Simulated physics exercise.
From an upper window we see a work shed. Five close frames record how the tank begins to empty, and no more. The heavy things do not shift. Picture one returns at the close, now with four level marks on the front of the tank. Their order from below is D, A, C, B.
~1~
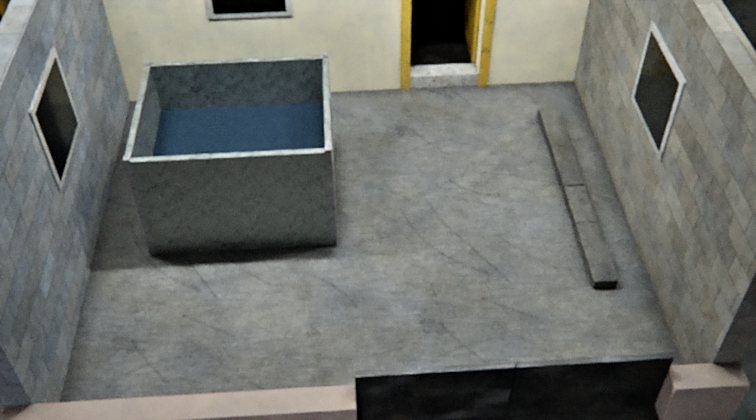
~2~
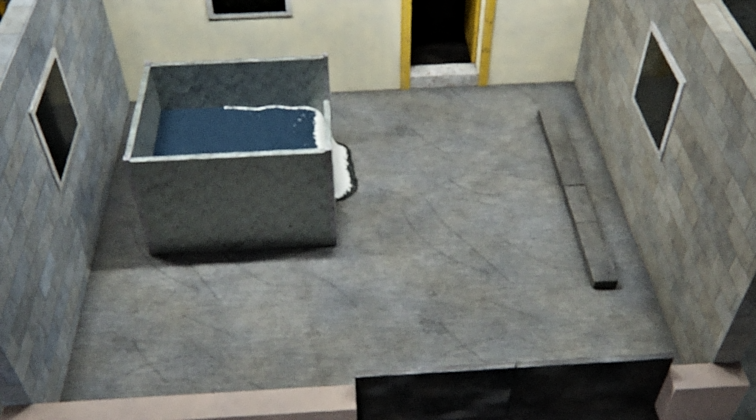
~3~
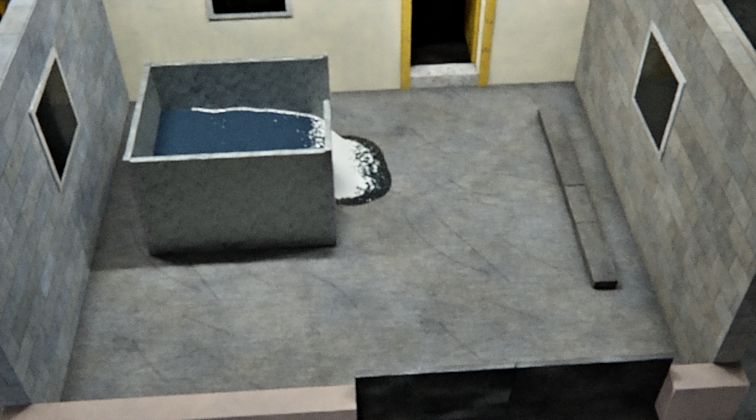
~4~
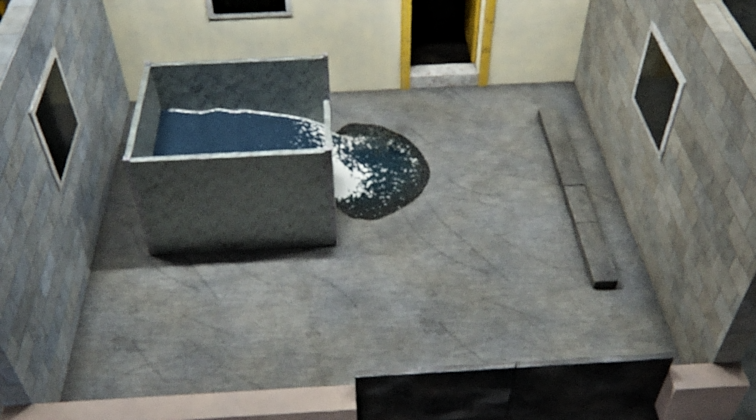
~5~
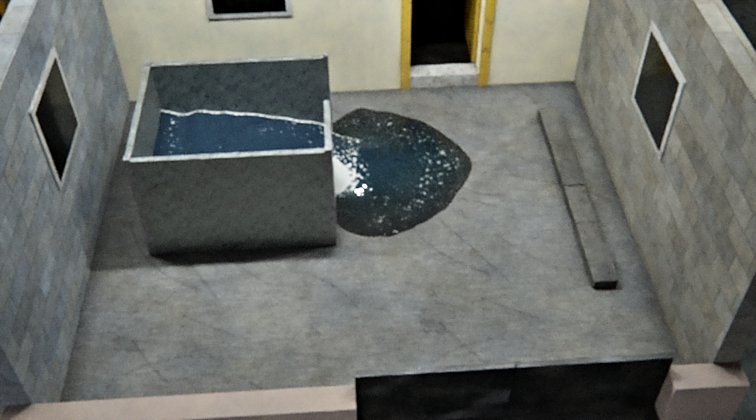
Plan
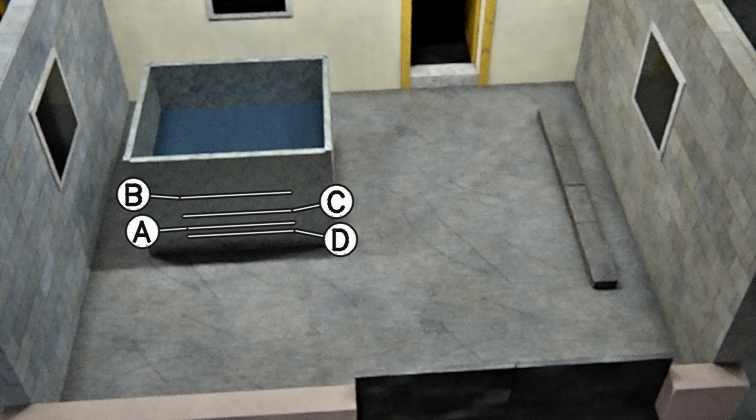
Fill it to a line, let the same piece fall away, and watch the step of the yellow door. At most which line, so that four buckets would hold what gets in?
That is mark B.
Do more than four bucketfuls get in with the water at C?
No, that is safe.
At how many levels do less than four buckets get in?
All of them.
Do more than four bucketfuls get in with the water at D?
No, that is safe.
On the marked copy, A at (240, 225); B at (235, 195); C at (238, 213); D at (241, 233); from the bottom up D, A, C, B.
With A, nothing gets over.
With B, a bucket or two gets in.
With C, nothing gets over.
With D, nothing gets over.
